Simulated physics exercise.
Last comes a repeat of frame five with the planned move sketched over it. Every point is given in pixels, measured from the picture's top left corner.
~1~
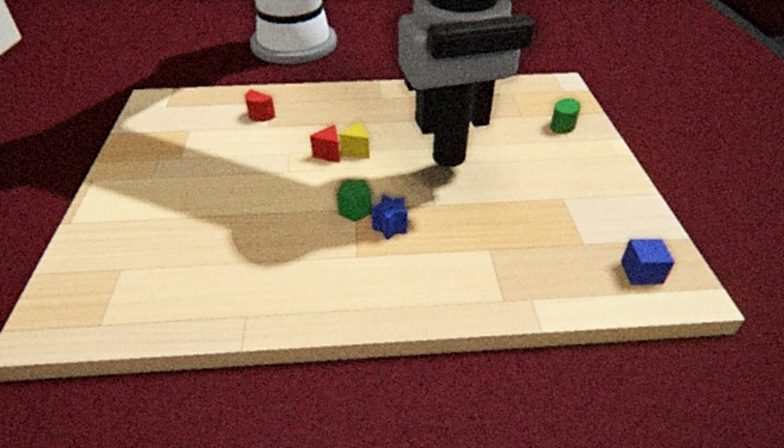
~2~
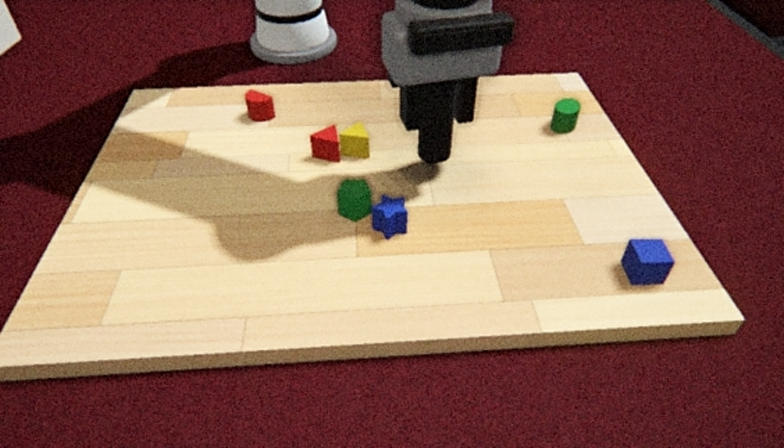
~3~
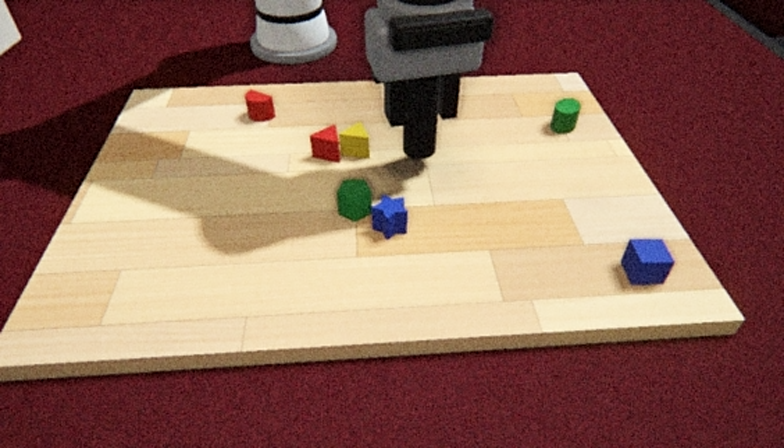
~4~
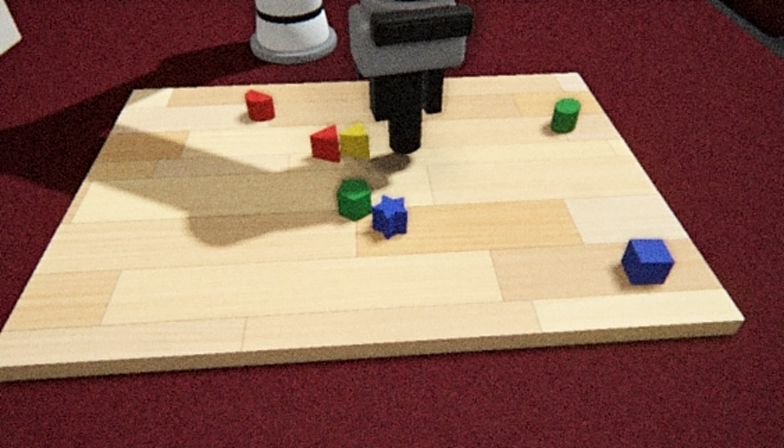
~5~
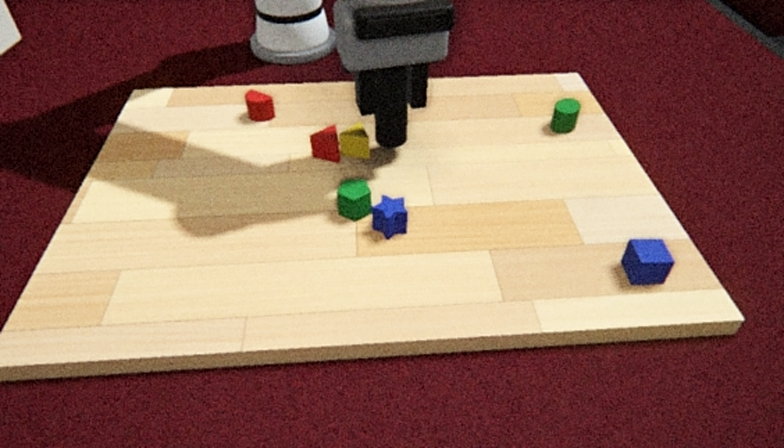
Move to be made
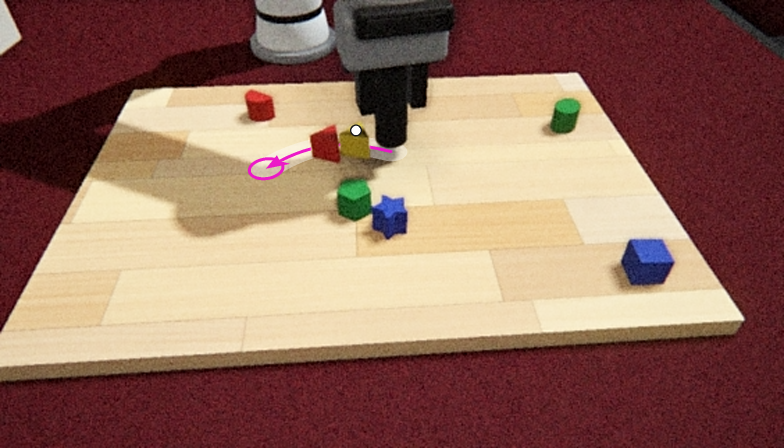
On a wooden board scattered with small red, yellow, green and blue blocks, a robot arm's dark stick moved slowly left, drawing close to the yellow block, while all the blocks stayed still.
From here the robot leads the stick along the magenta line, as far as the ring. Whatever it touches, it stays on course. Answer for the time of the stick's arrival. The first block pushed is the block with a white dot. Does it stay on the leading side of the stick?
I believe the block with a white dot keeps its place ahead of the stick.
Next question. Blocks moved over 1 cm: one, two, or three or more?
I'd put the number at two.
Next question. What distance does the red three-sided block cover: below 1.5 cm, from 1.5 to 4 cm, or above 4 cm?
It goes beyond 4 cm.
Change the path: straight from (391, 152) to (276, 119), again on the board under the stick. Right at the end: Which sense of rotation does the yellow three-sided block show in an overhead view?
Rotates counter-clockwise.
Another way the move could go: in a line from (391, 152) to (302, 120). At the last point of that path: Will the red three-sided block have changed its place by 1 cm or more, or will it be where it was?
It does get moved.
Path on the board, from (391, 152) via (349, 145) and (305, 151), ending at (266, 169); the dot is on the yellow three-sided block.
The first path, step by step. One third of the way, stick at (347, 133); red three-sided block at (296, 136); yellow three-sided block at (320, 130), turned 30° anticlockwise.
Two thirds of the way, stick at (302, 139); red three-sided block at (258, 144), turned 15° clockwise; yellow three-sided block at (280, 140), turned 35° anticlockwise.
At the end, stick at (264, 156); red three-sided block at (219, 152), turned 35° clockwise; yellow three-sided block at (237, 157), turned 15° anticlockwise.
